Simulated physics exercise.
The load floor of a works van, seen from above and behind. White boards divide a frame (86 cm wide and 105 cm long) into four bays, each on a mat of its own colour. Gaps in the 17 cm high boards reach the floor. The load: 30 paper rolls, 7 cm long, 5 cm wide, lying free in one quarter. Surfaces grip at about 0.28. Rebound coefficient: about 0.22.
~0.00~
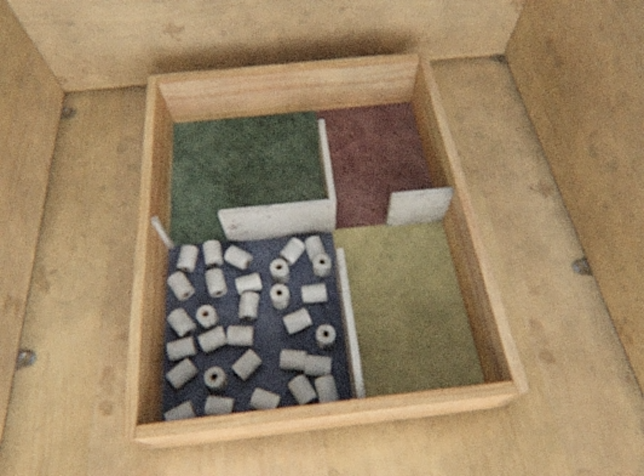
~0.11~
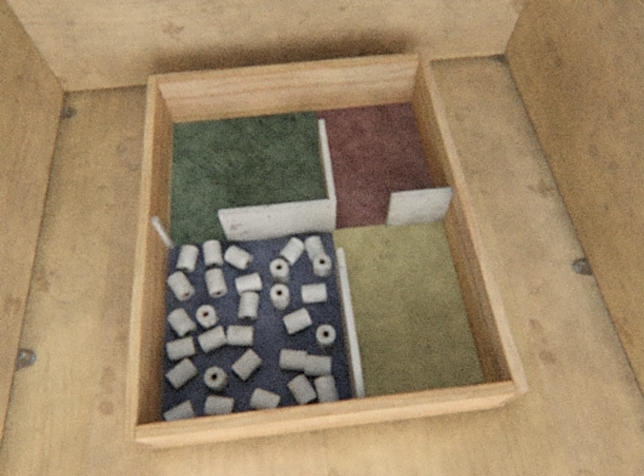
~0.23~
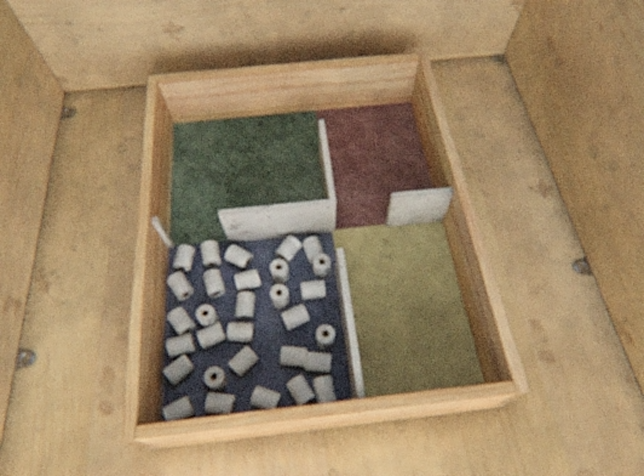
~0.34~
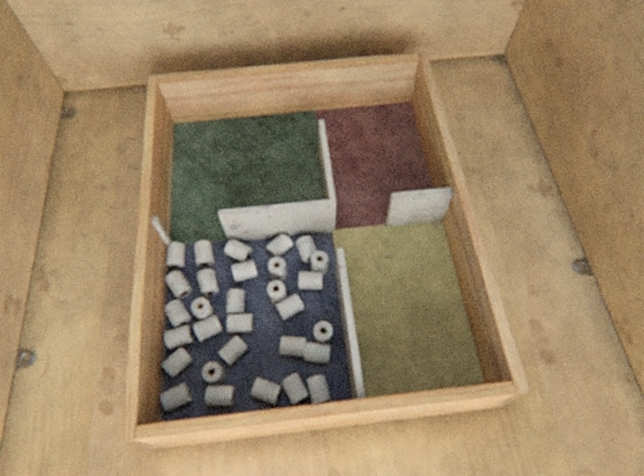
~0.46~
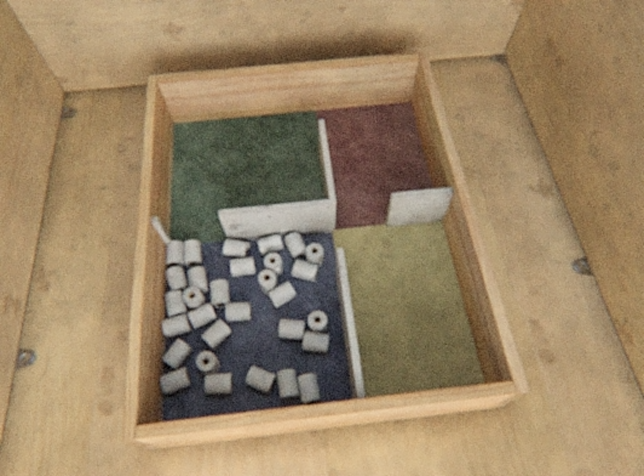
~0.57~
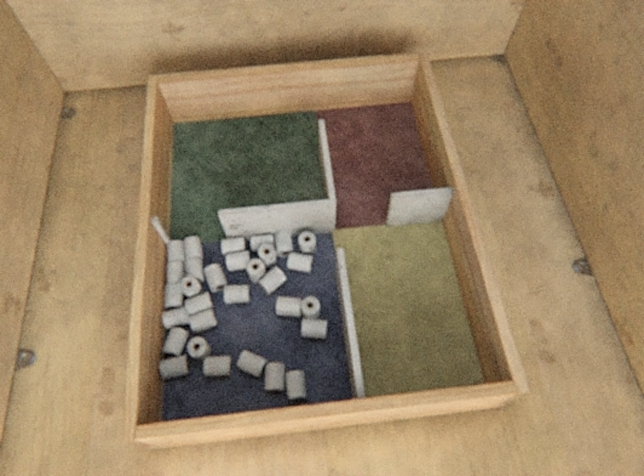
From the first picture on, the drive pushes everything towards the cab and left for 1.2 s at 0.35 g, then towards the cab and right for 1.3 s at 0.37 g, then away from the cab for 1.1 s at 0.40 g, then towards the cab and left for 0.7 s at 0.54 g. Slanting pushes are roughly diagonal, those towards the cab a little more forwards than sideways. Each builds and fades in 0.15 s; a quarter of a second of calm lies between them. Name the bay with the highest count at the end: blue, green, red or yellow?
It is the blue one.
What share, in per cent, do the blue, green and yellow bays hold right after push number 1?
Blue 100, green 0, yellow 0 per cent.
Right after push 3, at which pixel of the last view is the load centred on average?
Near (283, 335).
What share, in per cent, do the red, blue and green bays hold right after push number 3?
By then: Red 10, blue 80, green 10 per cent.
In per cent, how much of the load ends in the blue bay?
About 70 per cent.
After push 1 (1.44 s), 29 in the blue bay and 1 in the green bay.
After push 2 (2.99 s), 3 in the red bay, 22 in the blue bay and 5 in the green bay.
After push 3 (4.34 s), 3 in the red bay, 23 in the blue bay and 4 in the green bay.
After push 4 (5.29 s), 1 in the red bay, 20 in the blue bay and 9 in the green bay.
When it is over (at 6.64 s), 1 in the red bay, 20 in the blue bay and 9 in the green bay.
